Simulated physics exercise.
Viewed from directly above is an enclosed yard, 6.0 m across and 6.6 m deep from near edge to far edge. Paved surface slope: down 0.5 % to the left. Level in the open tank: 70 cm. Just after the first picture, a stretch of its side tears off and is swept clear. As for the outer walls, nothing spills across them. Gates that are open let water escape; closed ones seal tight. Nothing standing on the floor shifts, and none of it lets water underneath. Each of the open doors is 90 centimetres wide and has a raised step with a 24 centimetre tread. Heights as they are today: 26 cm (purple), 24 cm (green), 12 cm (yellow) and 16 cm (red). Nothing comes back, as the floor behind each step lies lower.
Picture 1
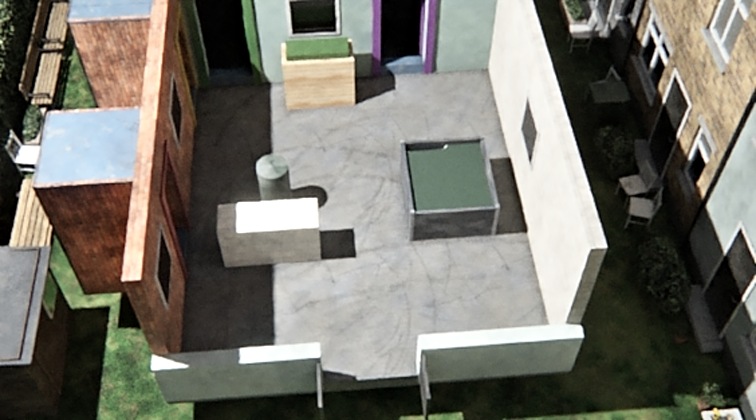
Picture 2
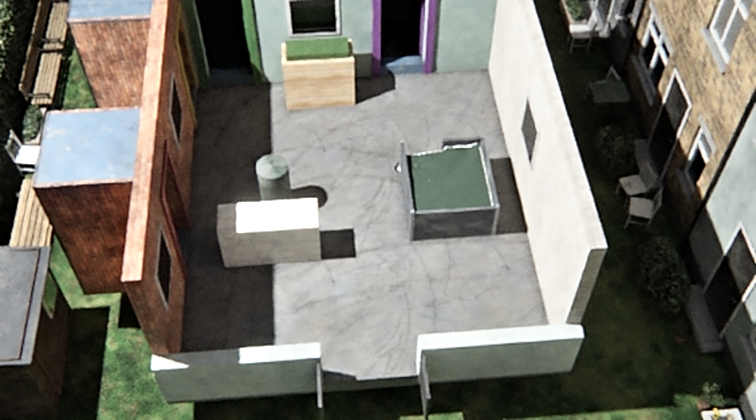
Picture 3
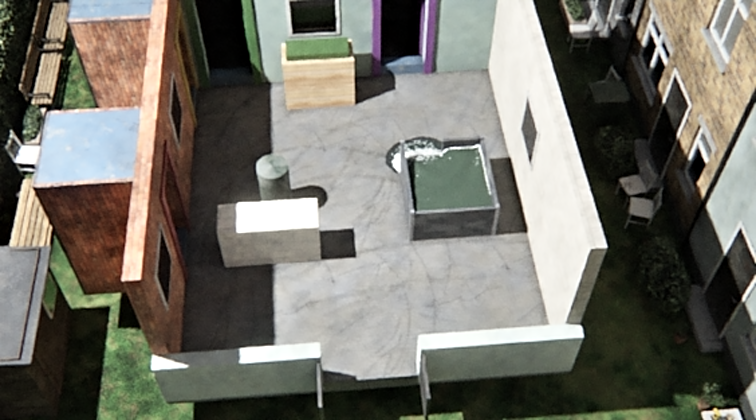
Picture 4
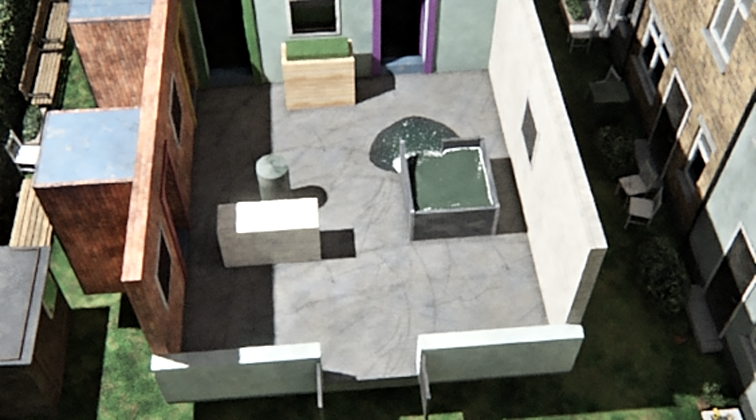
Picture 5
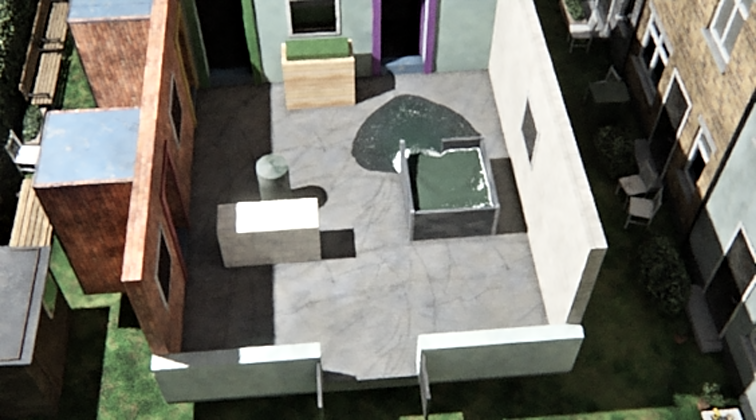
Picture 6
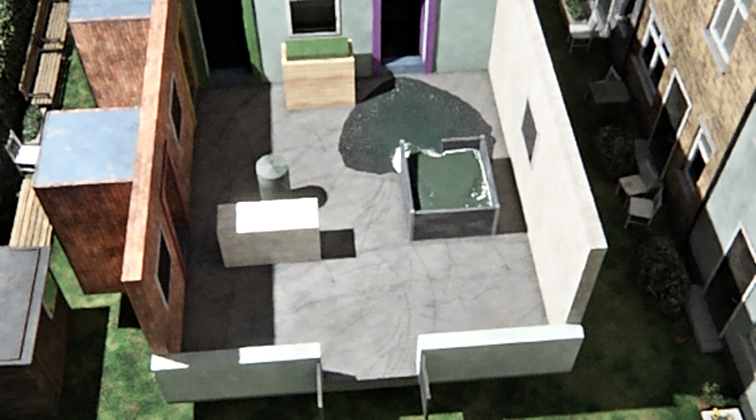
We see a walled paved yard from above, with an open tank of still, dark green water; its far side breaks open, and water pours out, spreading across the paving in a widening dark pool behind the tank.
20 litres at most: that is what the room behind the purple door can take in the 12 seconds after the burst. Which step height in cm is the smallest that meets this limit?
A height of roughly 21 cm.
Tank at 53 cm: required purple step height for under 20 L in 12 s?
Required height: Approx. 14.5 cm.
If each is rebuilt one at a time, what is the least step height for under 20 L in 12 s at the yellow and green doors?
Roughly 9.0 cm for the yellow door and roughly 5.5 cm for the green door.
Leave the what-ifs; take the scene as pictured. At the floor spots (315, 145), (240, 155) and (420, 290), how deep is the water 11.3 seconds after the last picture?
Approx. 2 / 5 / 2 cm.
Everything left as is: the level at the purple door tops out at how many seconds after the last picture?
Around 0.6 seconds.
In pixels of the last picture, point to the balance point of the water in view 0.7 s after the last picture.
I'd say around (426, 164).
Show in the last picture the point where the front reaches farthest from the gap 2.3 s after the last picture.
Near (197, 90).
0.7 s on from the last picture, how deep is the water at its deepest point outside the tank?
Max depth: Near 32 cm.
Then, 0.7 s after the last picture water covers 20 % of the floor, deepest (32 cm) near (357, 81); 29 cm at the purple door, 0 litres in over its 26 cm step.
Then, 2.3 s after the last picture water covers 30 % of the floor, deepest (20 cm) near (428, 82); 18 cm at the purple door, 1 litre in over its 26 cm step.
Then, 11.3 s after the last picture water covers 95 % of the floor, deepest (7 cm) near (180, 380); 4 cm at the purple door, 1 litre in over its 26 cm step.
At the purple door as built, the water peaked near 29 cm, 0.7 s after the last picture.
Run again over the same 12 s with other heights there, 39 litres in over 18 cm, 5 litres over 24 cm. The limit of 20 litres is kept from about 21 cm up.
